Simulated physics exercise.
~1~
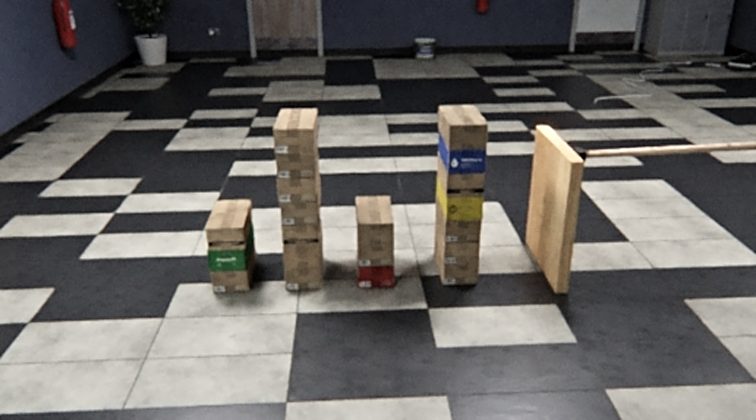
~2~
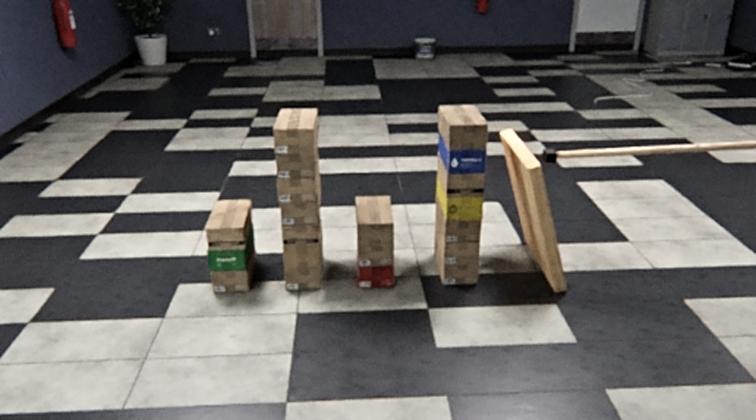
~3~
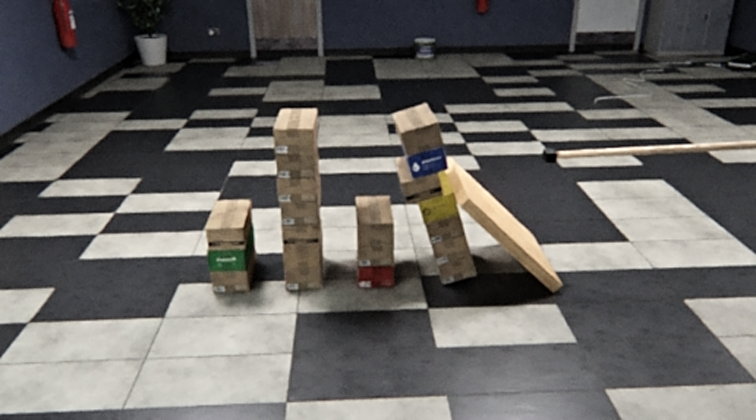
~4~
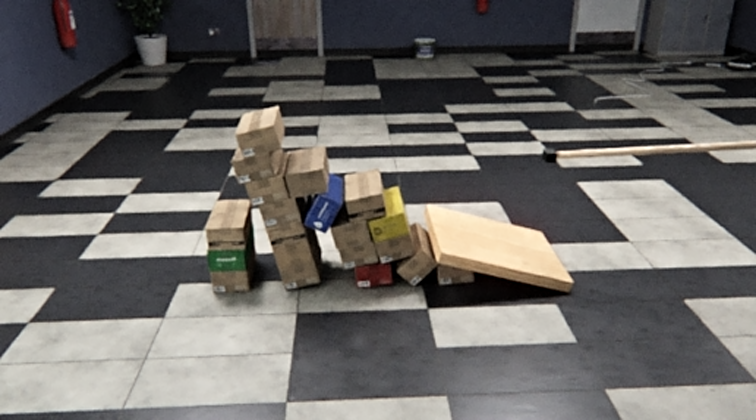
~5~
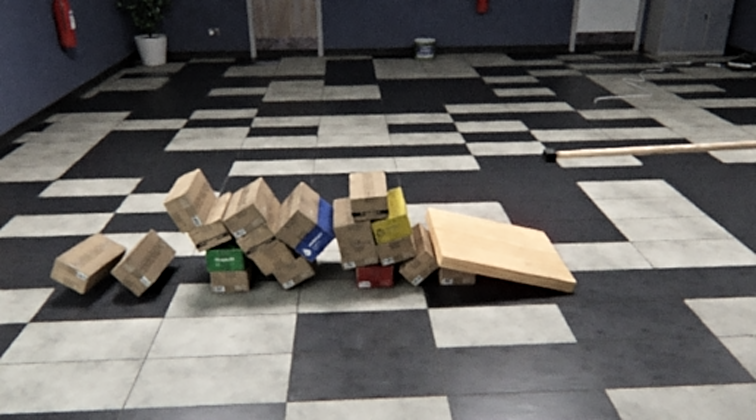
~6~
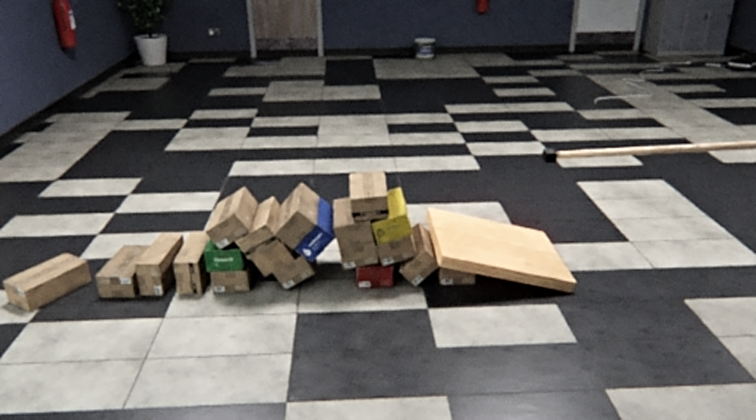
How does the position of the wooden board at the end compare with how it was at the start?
At the start the board stands upright on its end, and at the end it lies on its side, propped at a low slant beside the fallen boxes.
